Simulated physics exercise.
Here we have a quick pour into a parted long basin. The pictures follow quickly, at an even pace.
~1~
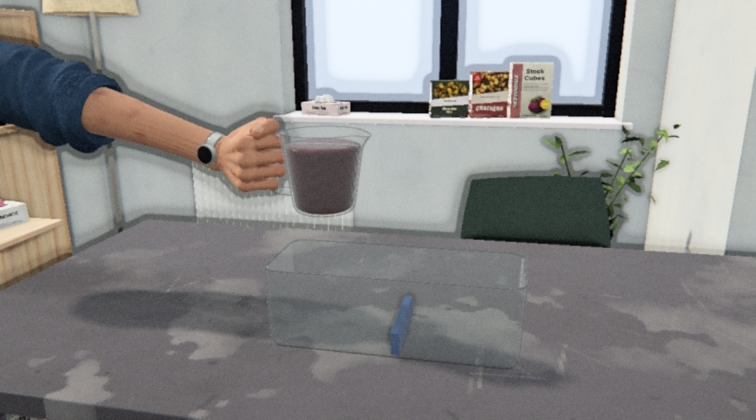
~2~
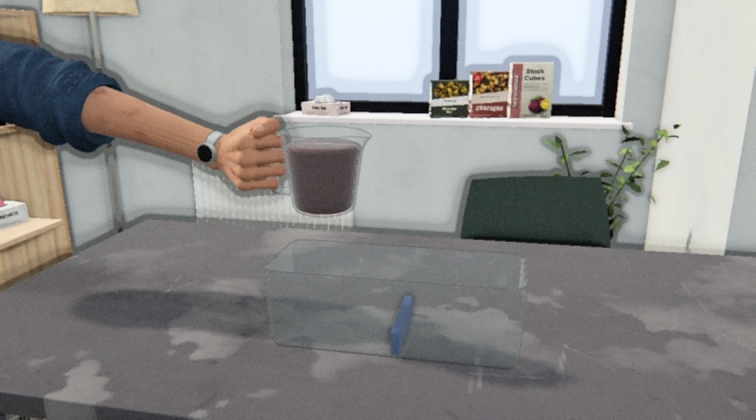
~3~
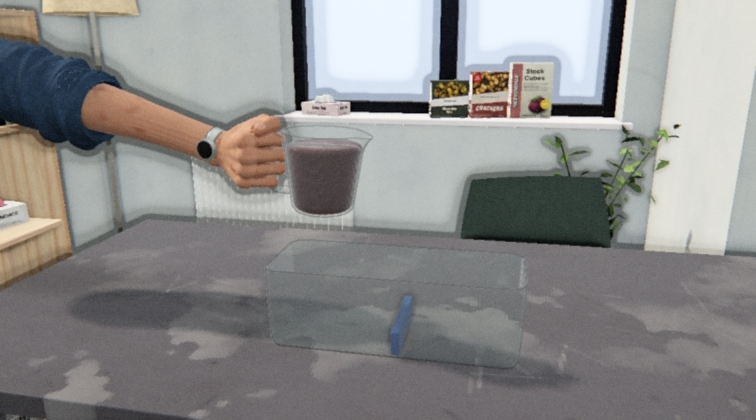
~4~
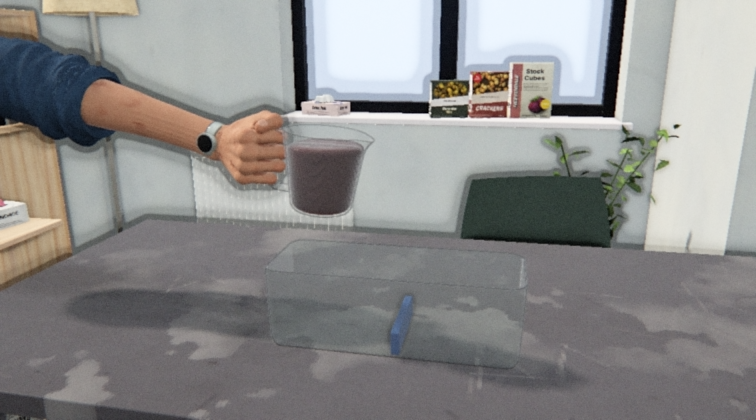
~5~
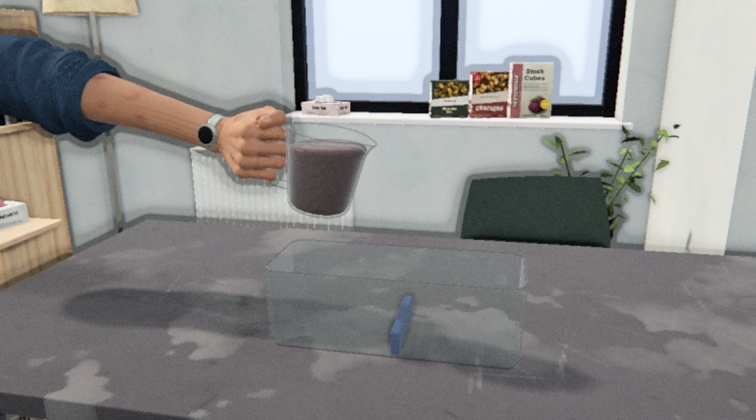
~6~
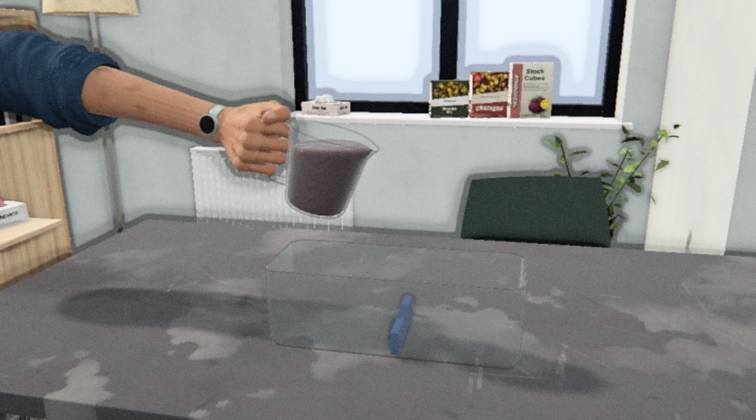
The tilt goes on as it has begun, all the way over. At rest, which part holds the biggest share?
The right section gets the most.
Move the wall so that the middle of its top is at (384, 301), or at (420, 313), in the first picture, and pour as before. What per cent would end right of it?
The first gives 95 %, the second 50 %.
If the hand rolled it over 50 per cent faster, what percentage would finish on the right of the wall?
Some 75 per cent.
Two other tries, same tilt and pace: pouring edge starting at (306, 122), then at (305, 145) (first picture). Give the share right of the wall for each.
About 15 and 10 per cent.
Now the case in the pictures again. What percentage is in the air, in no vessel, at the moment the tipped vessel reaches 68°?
Roughly 20 in a hundred.
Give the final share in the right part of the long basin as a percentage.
Near 75 %.
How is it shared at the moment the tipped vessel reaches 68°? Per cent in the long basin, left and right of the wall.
Left about 0, right about 10.
A moment on, the tilt is 68° and 69 per cent is still to pour, 0 is left of the wall and 11 right of it.
Next, the tilt is 98° and 16 per cent is still to pour, 6 is left of the wall and 64 right of it.
Then the tilt is 103° and 0 per cent is still to pour, 16 is left of the wall and 82 right of it.
Later the tilt is 103° and 0 per cent is still to pour, 26 is left of the wall and 74 right of it.
Finally, 26 per cent lies left of the wall, 74 right of it and 1 outside.
